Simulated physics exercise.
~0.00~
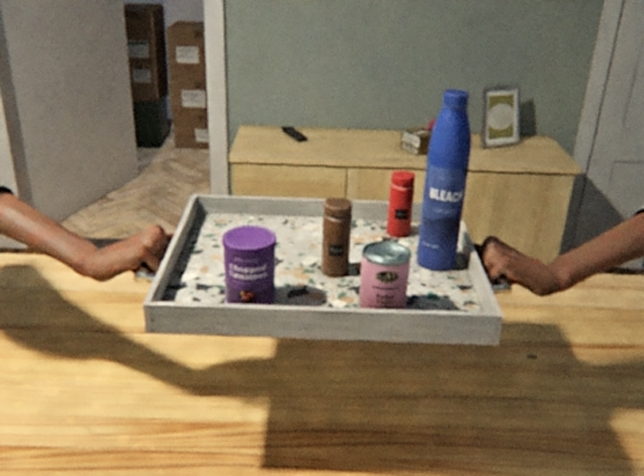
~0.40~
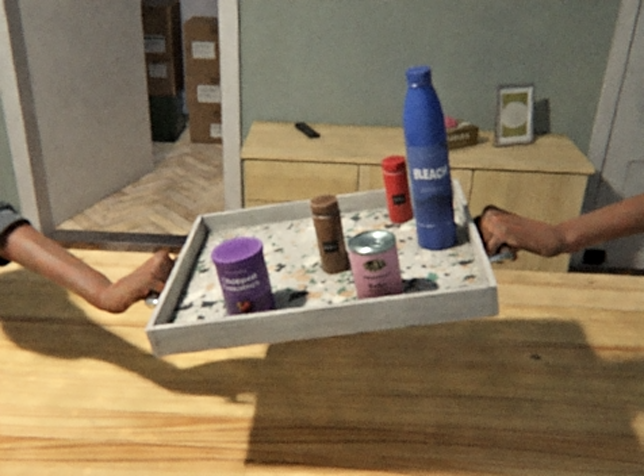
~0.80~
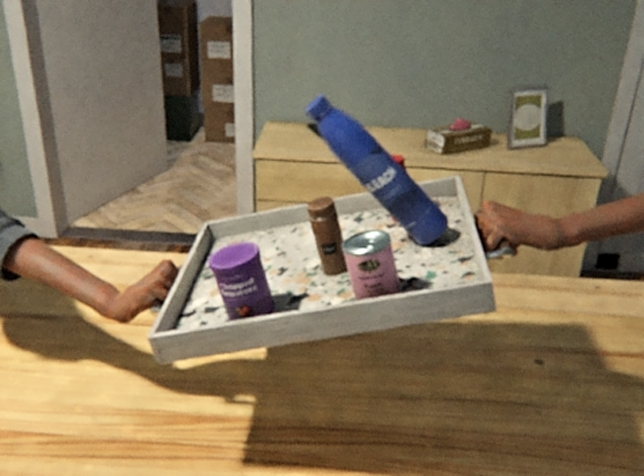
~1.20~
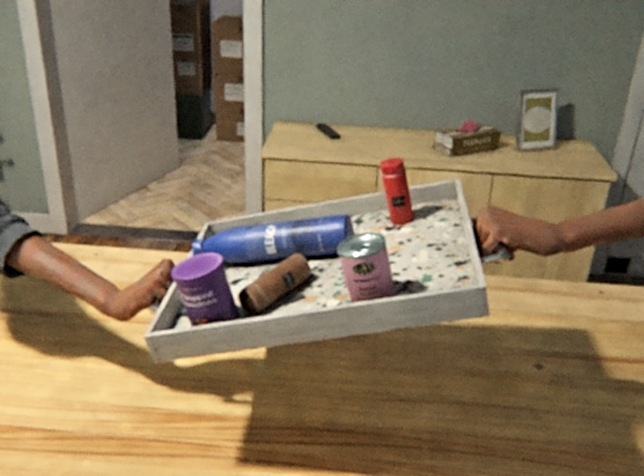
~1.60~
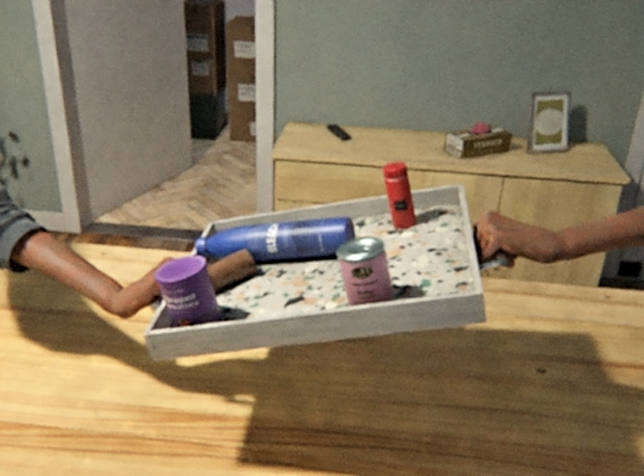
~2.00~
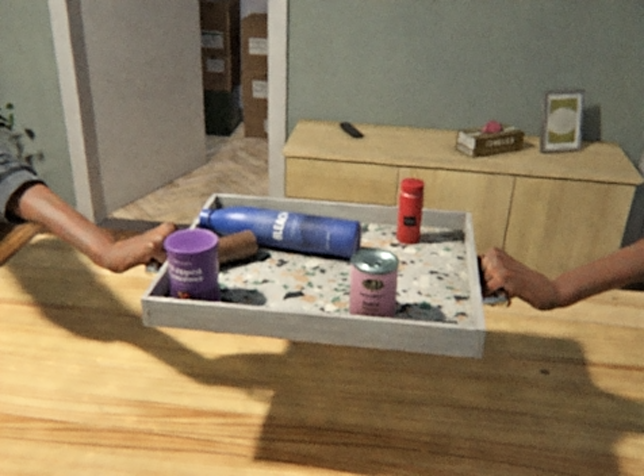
A pale-rimmed tray with a speckled base is held by two hands above a wooden table, seen from the front in a room with a low cabinet behind. On it stand a purple tin at left, a brown shaker in the middle, a pink tin in front, and a red shaker and tall blue bottle toward the right. The hands tilt the tray left side down, and the blue bottle topples leftward. The brown shaker falls too and shifts left, while the purple tin slides toward the low edge. The tray levels, leaving bottle and brown shaker lying down, the others upright.
